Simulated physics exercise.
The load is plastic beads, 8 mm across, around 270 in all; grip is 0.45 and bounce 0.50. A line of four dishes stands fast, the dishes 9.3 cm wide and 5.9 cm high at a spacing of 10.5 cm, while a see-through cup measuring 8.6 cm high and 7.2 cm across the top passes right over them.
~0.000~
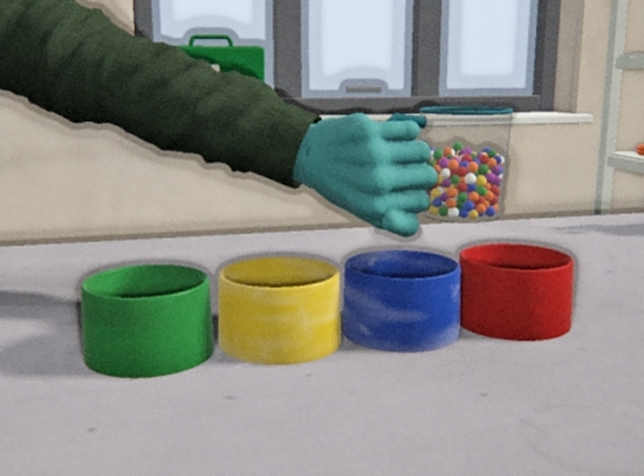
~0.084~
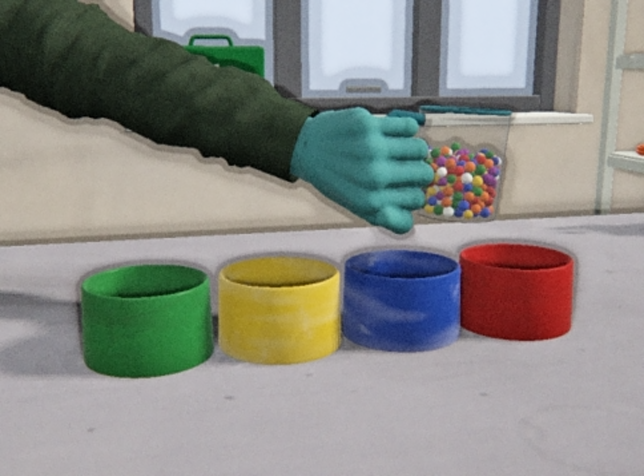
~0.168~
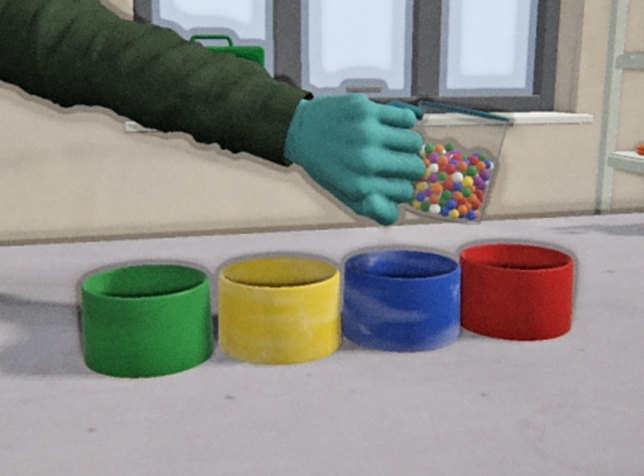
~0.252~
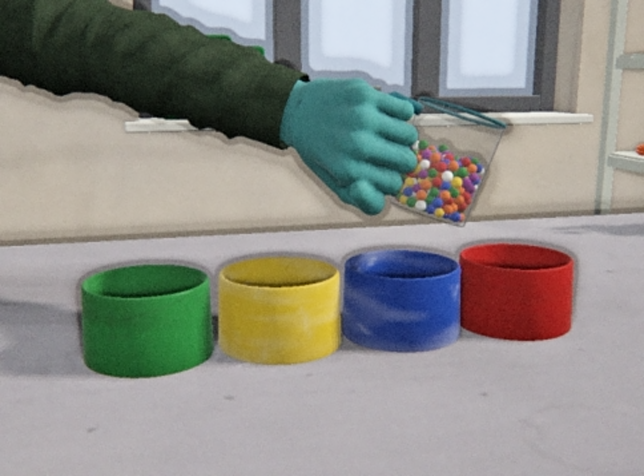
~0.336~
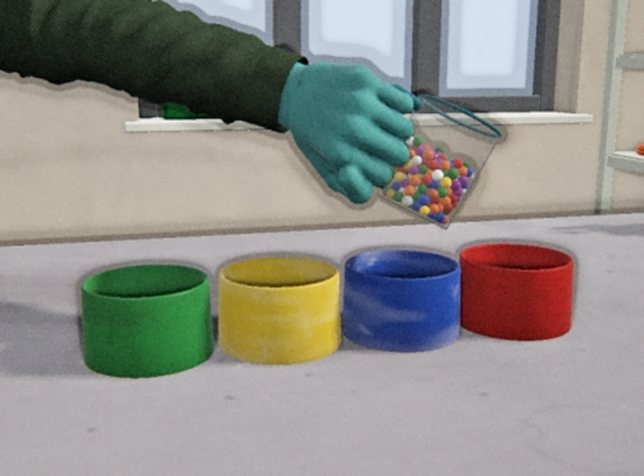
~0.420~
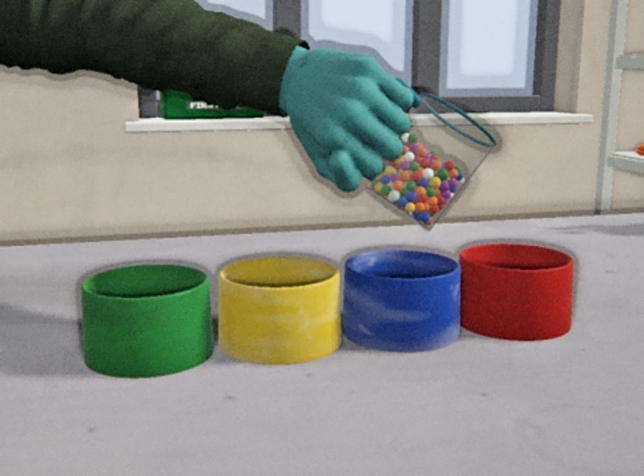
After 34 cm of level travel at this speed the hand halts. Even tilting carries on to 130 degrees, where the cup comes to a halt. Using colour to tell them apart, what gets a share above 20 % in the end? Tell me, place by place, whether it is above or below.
As I see it, red dish: I'd say it gets a fifth at most, blue dish: I'd say it gets more than a fifth, green dish: I'd say it gets a fifth at most, yellow dish: I'd say it gets a fifth at most, counter: I'd say it gets a fifth at most.
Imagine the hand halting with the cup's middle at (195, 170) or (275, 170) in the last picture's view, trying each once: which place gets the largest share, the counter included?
The biggest share goes to blue first, then to blue.
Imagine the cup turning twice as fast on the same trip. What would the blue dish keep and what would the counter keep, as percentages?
I'd expect blue to end at 80 and the counter at 10.
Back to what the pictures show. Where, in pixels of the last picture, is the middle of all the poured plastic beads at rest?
Look around (398, 307) in the last picture.
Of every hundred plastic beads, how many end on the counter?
The answer is roughly 0 per cent.
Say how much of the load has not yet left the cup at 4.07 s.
My guess is near 0 per cent.
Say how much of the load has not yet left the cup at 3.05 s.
Around 0 percent.
Then, at 2.00 s, tilt 130 degrees; cup holds 0 %, blue 100 %.
Then, at 3.05 s, tilt 130 degrees; cup holds 0 %, blue 100 %.
Then, at 4.07 s, tilt 130 degrees; cup holds 0 %, blue 100 %.
By 4.4 s all is still; red 0 %, blue 100 %, green 0 %, yellow 0 %, counter 0 %.
